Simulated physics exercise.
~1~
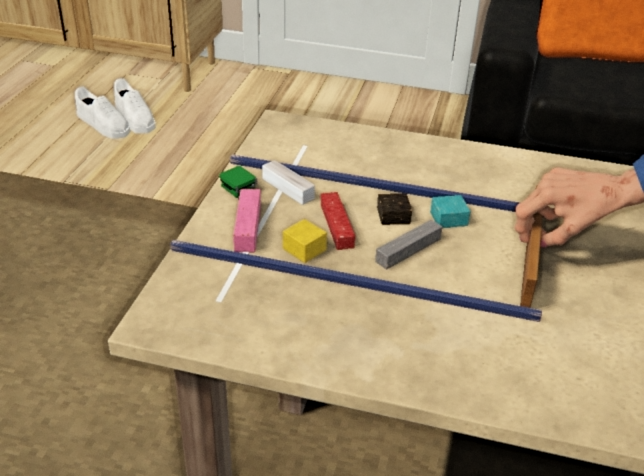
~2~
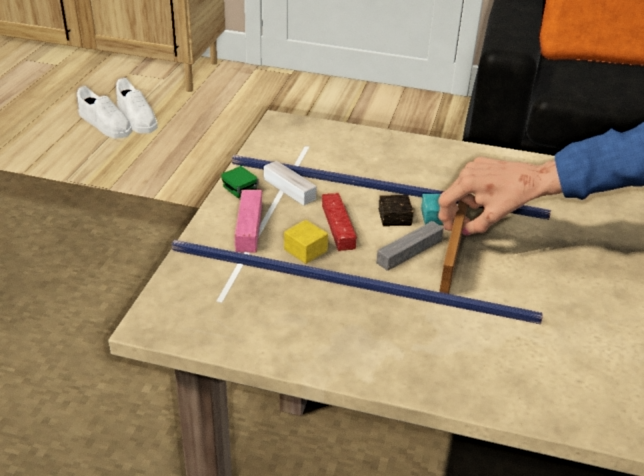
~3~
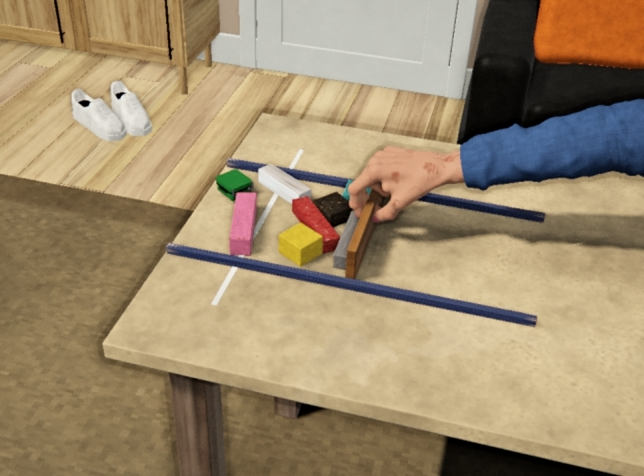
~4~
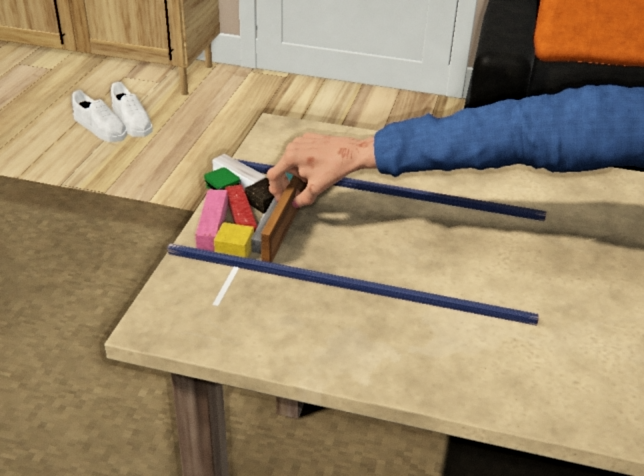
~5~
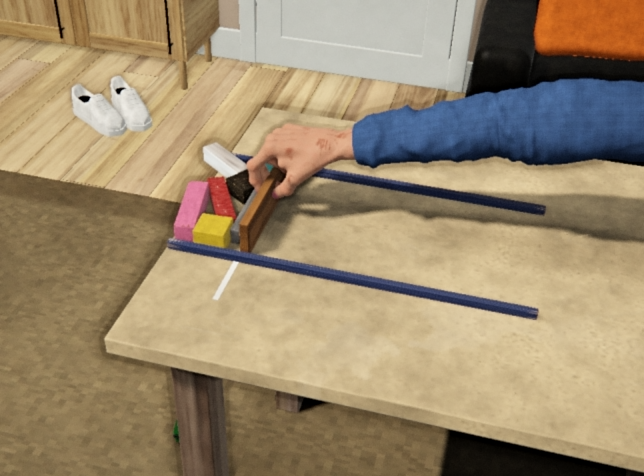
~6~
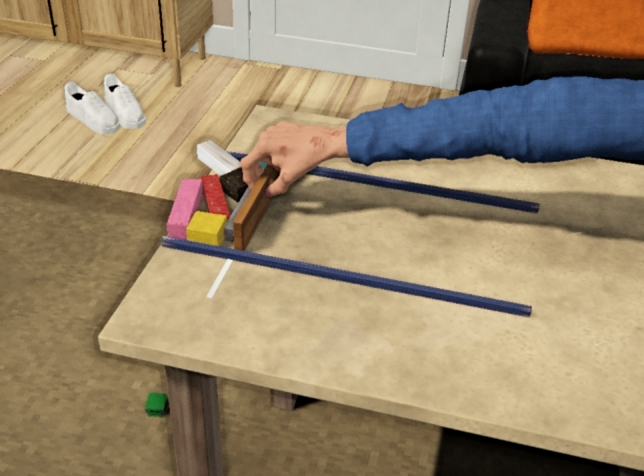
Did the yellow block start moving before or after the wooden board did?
It started after the board. The board was already sliding left while the yellow block stayed where it was, and the block only shifted once the board had come much closer.
